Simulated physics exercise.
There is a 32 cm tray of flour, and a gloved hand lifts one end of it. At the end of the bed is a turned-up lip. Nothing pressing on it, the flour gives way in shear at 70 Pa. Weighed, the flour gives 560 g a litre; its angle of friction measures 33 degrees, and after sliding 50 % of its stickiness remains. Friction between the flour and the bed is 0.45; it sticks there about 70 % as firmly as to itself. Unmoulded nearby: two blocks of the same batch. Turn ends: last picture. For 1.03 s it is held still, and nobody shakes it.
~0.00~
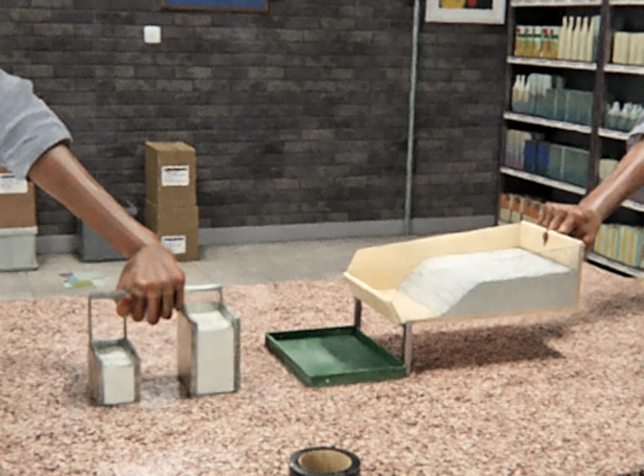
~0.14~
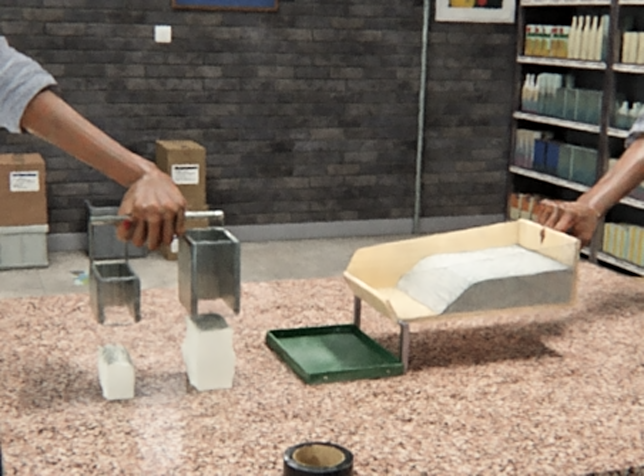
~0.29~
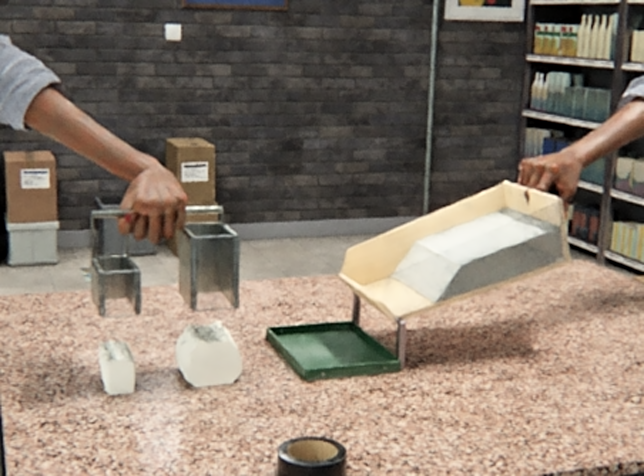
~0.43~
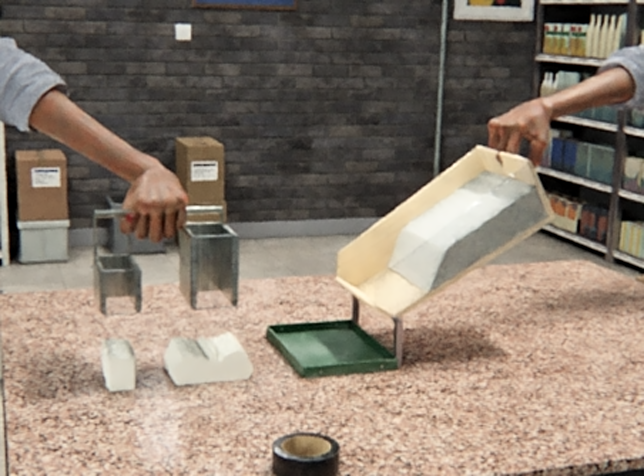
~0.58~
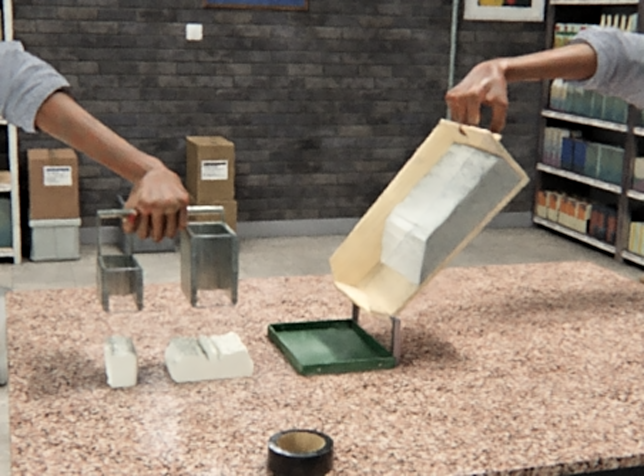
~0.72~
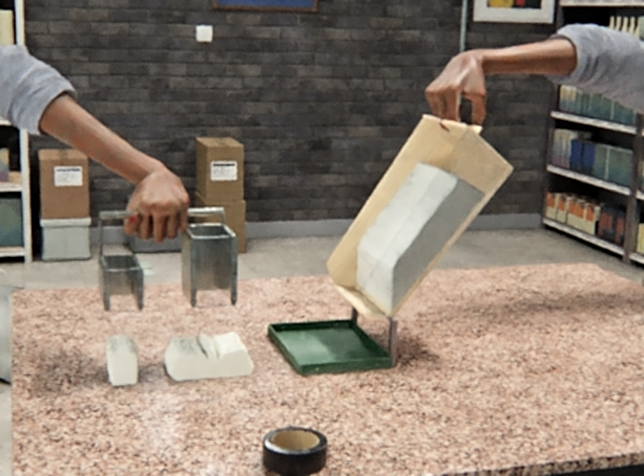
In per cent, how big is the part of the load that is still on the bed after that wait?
31 %.
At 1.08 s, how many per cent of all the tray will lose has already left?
Close to 80 in a hundred.
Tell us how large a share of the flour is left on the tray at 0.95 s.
That comes to about 65 per cent.
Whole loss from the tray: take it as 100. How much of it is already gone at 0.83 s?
Some 0 in a hundred.
After 0.83 s, the tilt is 51 degrees and 99 % is on the bed.
After 0.95 s, the tilt is 51 degrees and 66 % is on the bed.
After 1.08 s, the tilt is 51 degrees and 43 % is on the bed.
After 1.20 s, the tilt is 51 degrees and 33 % is on the bed.
After 1.72 s, the tilt is 51 degrees and 31 % is on the bed.
